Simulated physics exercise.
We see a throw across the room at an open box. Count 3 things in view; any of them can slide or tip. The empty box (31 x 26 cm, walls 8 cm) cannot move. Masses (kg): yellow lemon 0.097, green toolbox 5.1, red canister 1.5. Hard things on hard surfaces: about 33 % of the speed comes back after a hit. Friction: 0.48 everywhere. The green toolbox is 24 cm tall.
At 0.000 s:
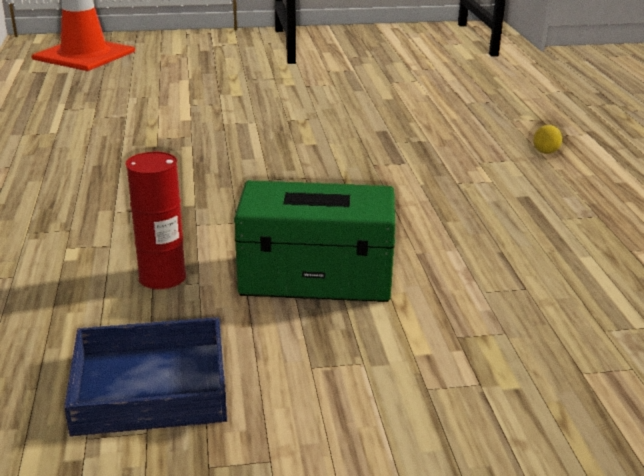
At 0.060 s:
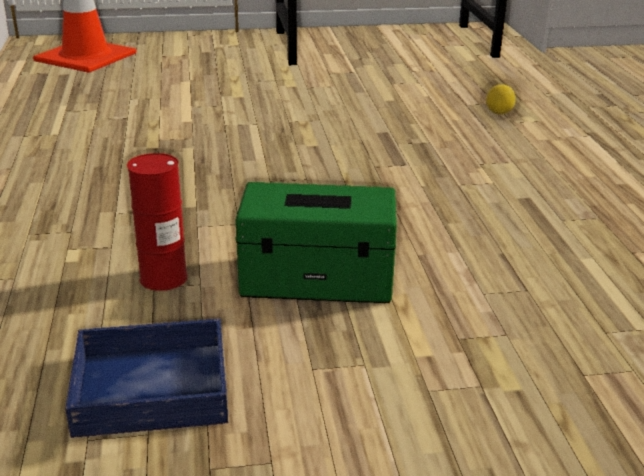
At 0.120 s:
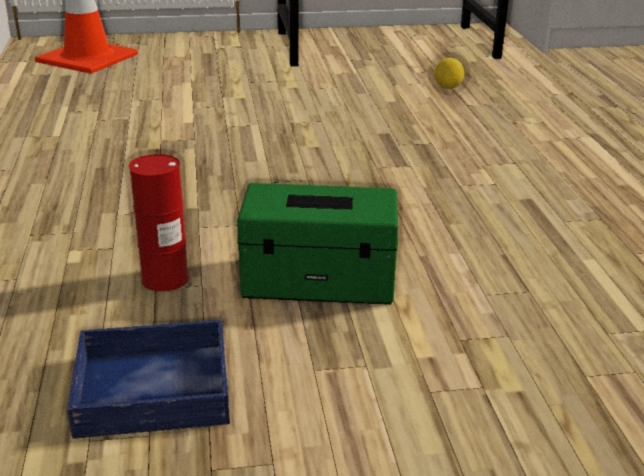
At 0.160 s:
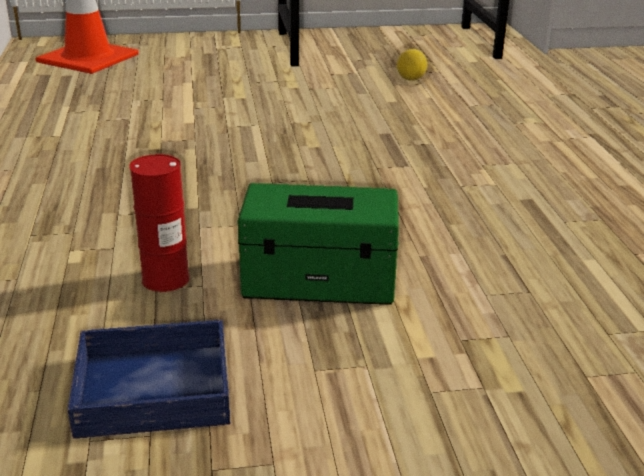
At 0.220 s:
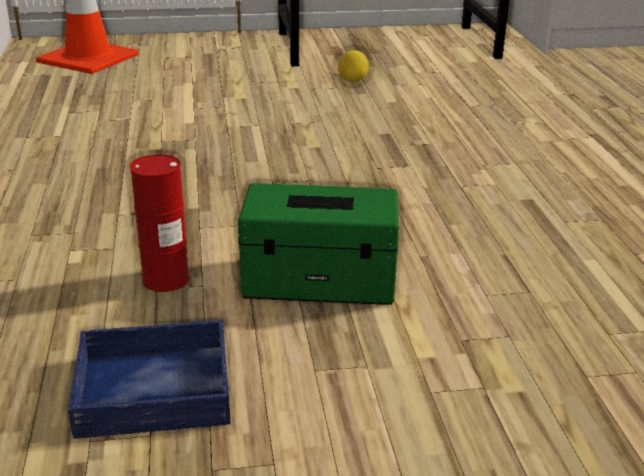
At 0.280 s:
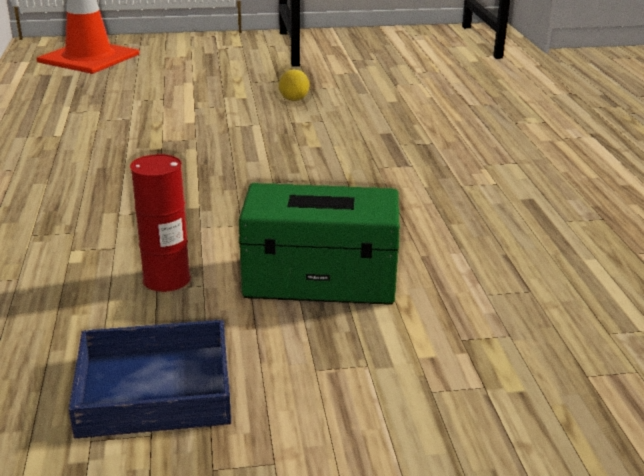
A green toolbox sits near the middle of a pale wood-plank floor in a room seen from above at an angle. A red canister stands to its left, an open blue box lies at the lower left, and an orange cone and black legs are at the back. A yellow lemon travels leftward from the right, rising in view then dipping slightly, while the camera stays nearly still.
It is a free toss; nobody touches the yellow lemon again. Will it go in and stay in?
The lemon winds up outside it.
By 0.58 s, lemon outside, 25 cm from the box's middle; yellow lemon near (39, 387).
By 0.88 s, lemon outside, 63 cm from the box's middle.
When it is over (2.2 s), lemon outside, 91 cm from the box's middle; the bystanders within 10 cm of the start.
